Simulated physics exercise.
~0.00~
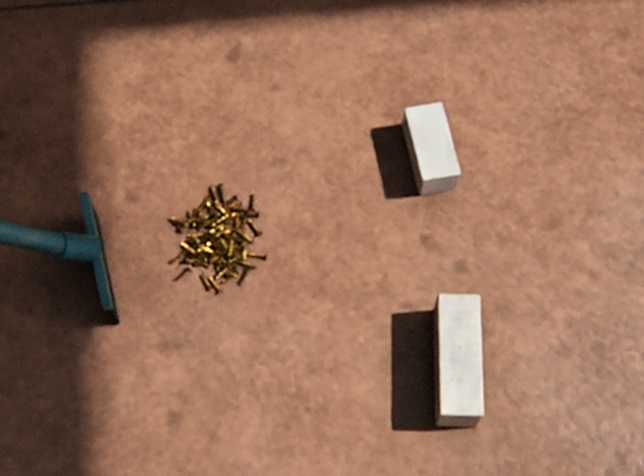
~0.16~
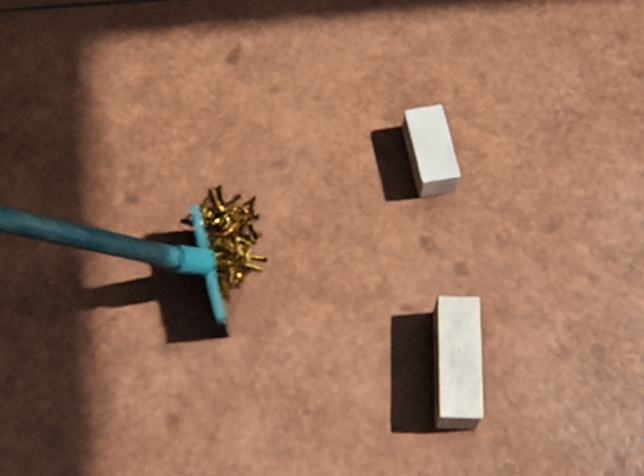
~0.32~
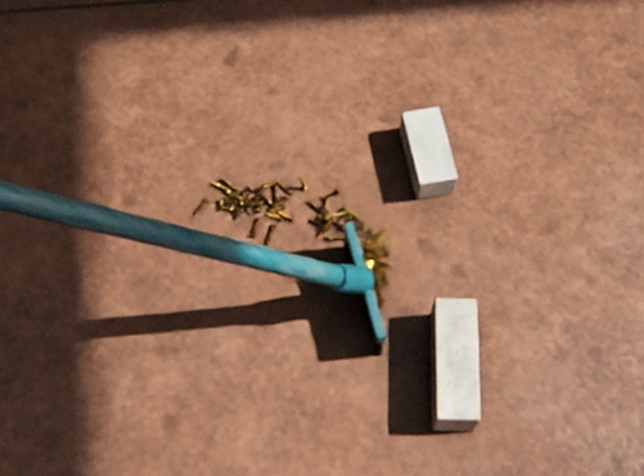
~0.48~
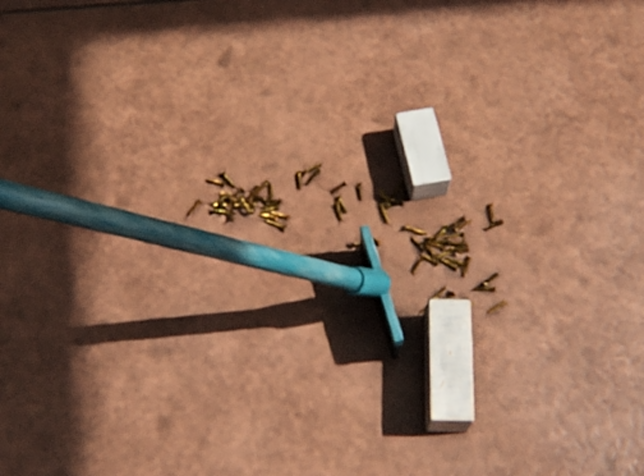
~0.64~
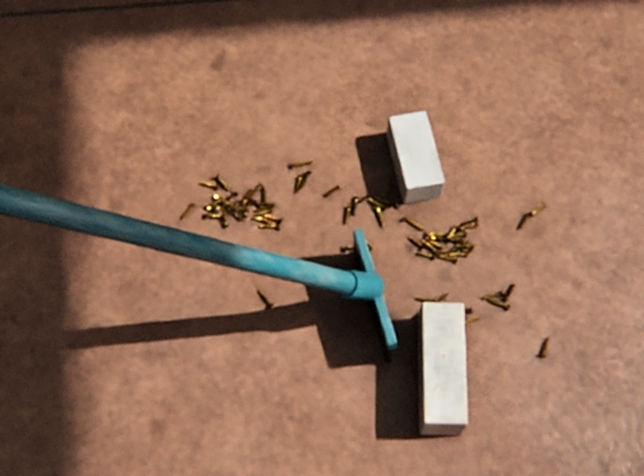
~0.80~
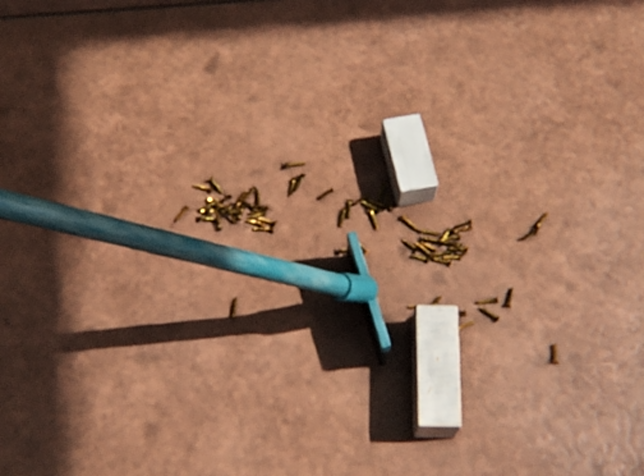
A teal squeegee pushes into a pile of brass-coloured screws and drives them right toward two fixed pale blocks, then stops just short of them, leaving the screws scattered, with many behind or before the blocks and others in or through the gap.
